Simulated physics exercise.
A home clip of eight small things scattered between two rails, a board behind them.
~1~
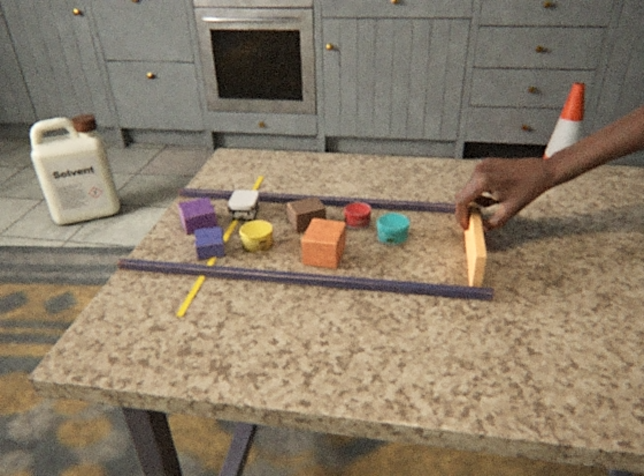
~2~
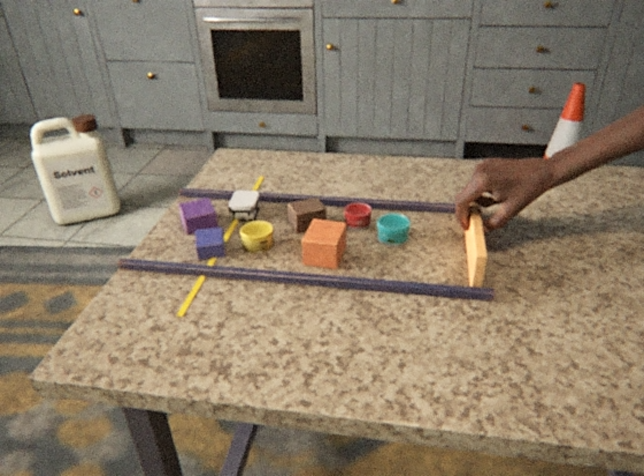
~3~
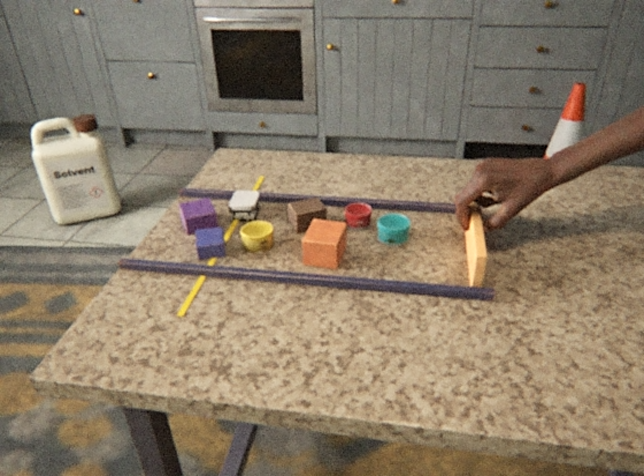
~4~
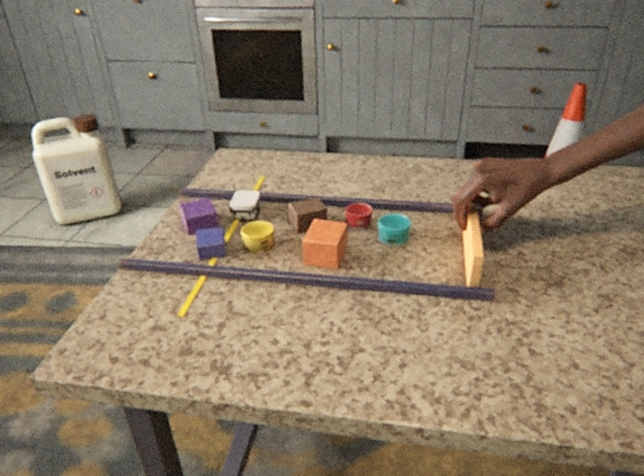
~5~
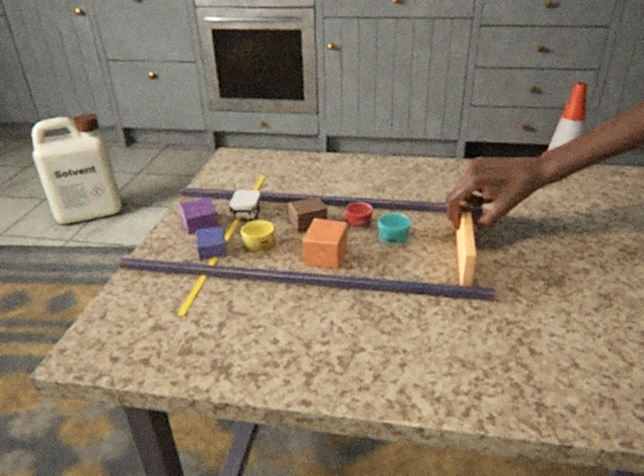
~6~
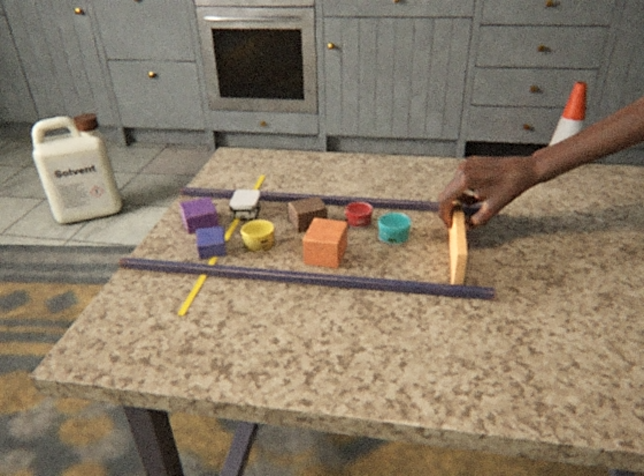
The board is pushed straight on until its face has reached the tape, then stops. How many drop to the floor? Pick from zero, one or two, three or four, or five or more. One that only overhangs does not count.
The number that fall off is zero.
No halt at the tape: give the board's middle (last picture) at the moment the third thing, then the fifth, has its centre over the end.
About (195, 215), then (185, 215).
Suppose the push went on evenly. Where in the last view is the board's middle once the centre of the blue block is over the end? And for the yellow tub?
Its middle is around (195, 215) and around (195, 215).
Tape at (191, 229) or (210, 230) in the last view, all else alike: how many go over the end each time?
In that order 4 and 1.
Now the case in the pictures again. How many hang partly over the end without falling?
The number is 1.
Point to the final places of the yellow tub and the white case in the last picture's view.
The yellow tub stops around (178, 230); the white case around (196, 200).
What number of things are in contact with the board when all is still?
In contact: 3.
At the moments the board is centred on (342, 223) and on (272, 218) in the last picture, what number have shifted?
The counts are 4 and 7.
A little later, none off yet; purple block at rest near (199, 215); blue block at rest near (211, 242); white case at rest near (246, 206).
Next, none off yet; purple block at rest near (199, 215); blue block at rest near (211, 242); white case moving near (241, 204).
When it is over, the number that fall off is zero.
